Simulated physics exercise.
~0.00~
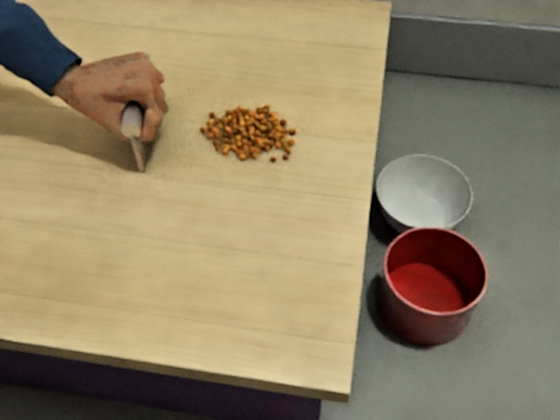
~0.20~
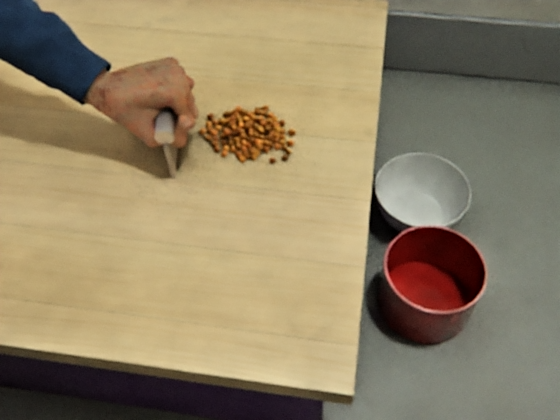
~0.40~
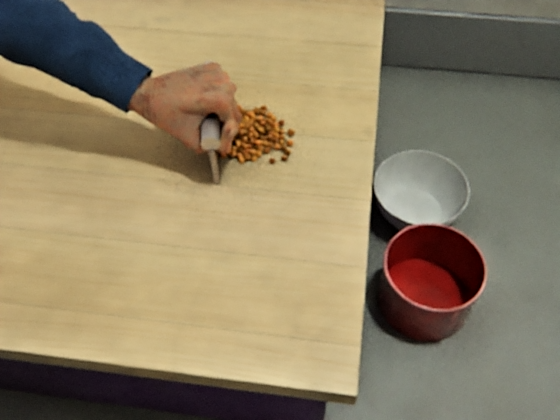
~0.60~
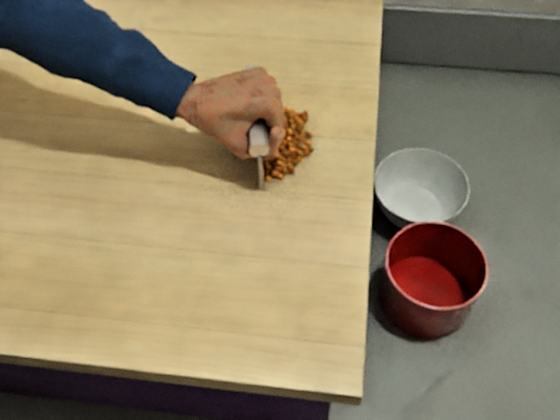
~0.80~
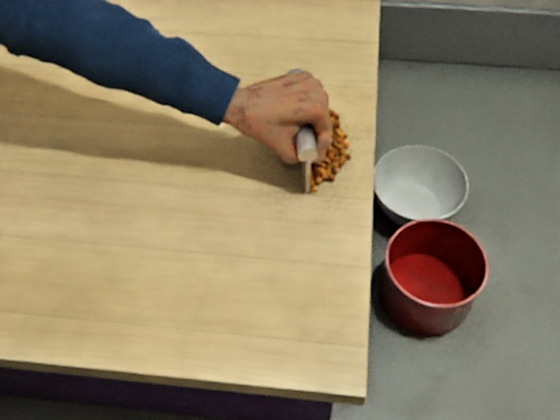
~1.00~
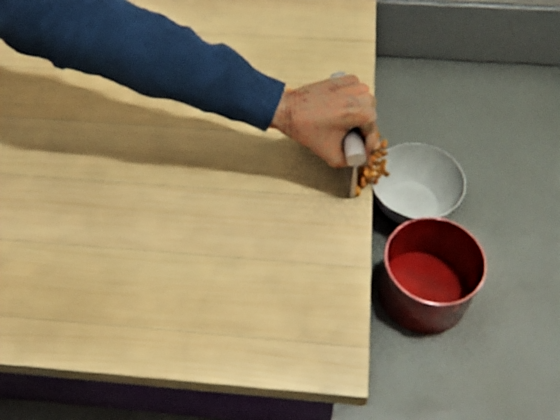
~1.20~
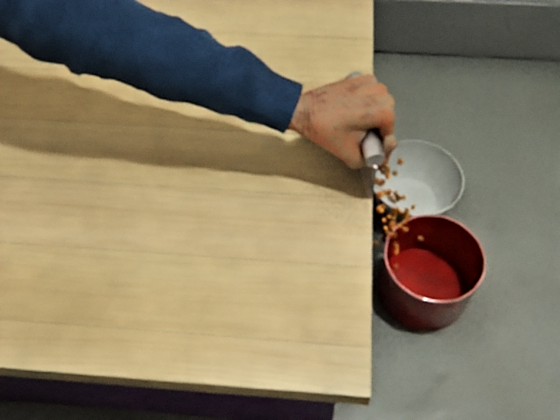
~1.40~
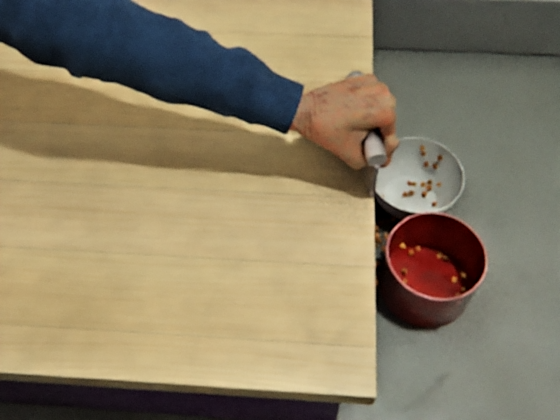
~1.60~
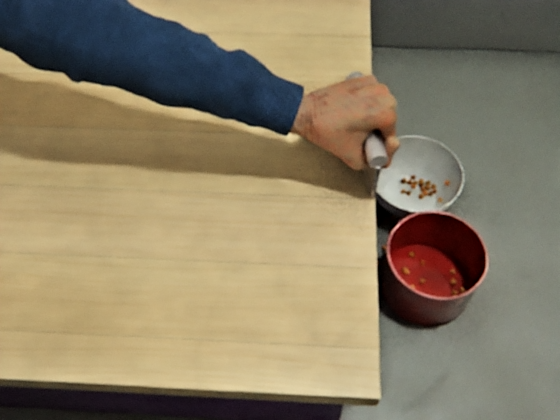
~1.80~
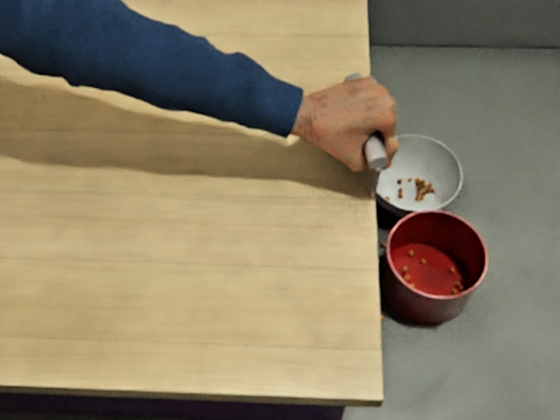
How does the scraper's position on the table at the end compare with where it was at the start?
At the start the scraper is well in on the tabletop, to the left of the small pieces. By the end it is much farther right, held at the table's right edge beside the bowl and pot.
Wooden tabletop with a hand scraping small orange-brown pieces rightward over the edge, some landing in a white bowl and red pot.
